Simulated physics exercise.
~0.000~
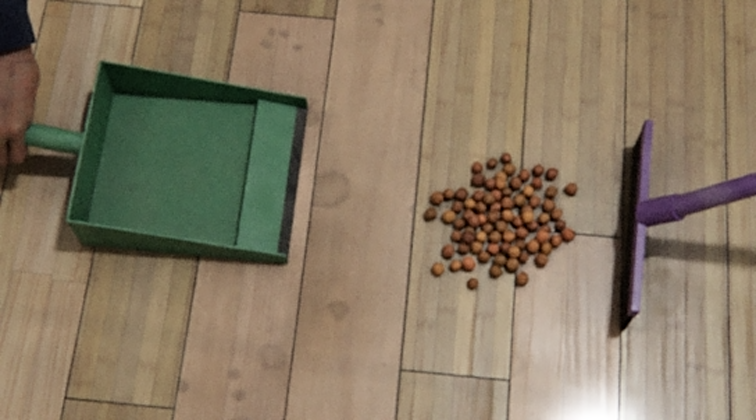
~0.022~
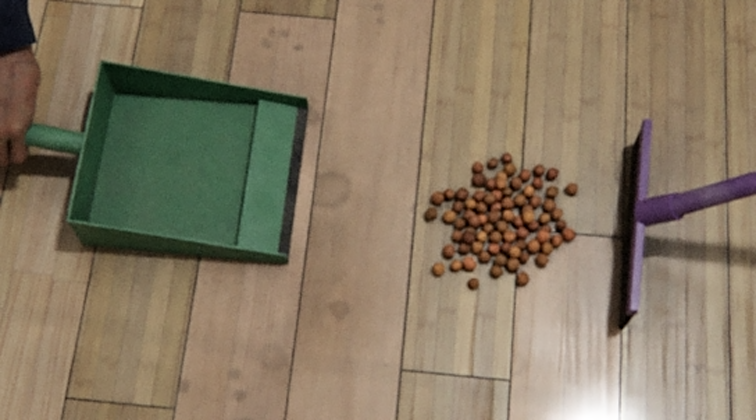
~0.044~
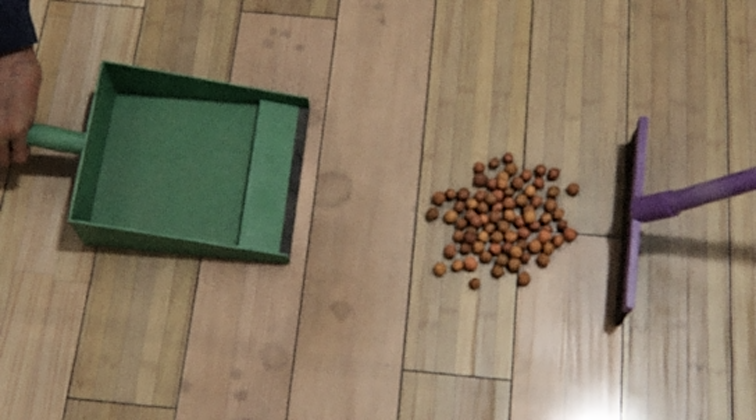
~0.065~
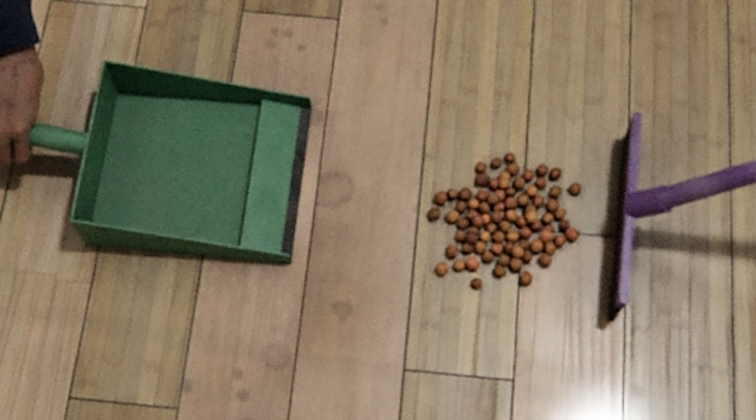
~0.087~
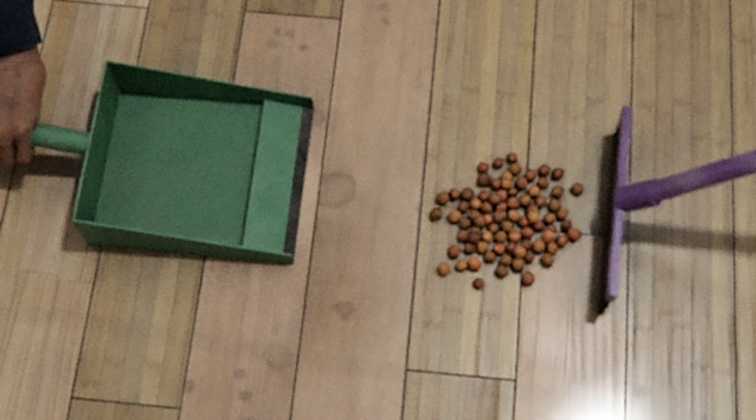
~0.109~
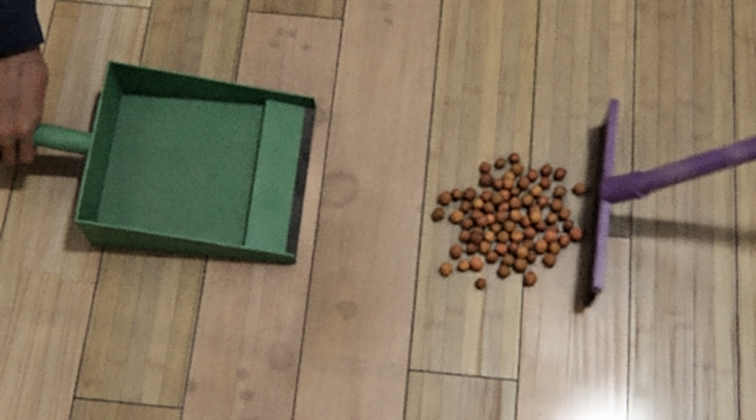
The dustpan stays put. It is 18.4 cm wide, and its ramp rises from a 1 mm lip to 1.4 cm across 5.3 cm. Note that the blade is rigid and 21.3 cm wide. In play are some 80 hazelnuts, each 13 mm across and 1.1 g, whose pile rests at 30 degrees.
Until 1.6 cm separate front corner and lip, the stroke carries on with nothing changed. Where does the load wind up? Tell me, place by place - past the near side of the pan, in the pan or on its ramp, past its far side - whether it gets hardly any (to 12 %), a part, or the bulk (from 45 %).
Near side gets a part. Pan gets a part. Far side gets a part.
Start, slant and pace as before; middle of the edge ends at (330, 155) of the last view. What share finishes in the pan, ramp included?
Some 40 per cent.
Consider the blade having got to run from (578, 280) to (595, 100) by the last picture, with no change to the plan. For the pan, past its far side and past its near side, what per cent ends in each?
Per cent by place - pan 35, far side 25, near side 20.
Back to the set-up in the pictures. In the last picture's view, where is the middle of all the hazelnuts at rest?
In the last view, approximately (306, 145).
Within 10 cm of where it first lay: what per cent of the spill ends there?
Near 5 per cent.
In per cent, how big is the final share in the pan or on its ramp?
Roughly 20 %.
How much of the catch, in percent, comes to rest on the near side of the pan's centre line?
Close to 10 %.
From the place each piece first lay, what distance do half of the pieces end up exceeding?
26 cm or thereabouts.
After 0.30 s, middle of the blade 17 cm from the lip; 0 % over the lip, far side 5 %, near side 10 %.
After 0.43 s, middle of the blade 7 cm from the lip; 0 % over the lip, far side 25 %, near side 15 %.
After 0.69 s, middle of the blade 2 cm from the lip; 35 % over the lip, far side 30 %, near side 20 %.
At rest (1.7 s), near side 20 %, pan 20 %, far side 30 %, in front of the lip or behind the blade 35 %.
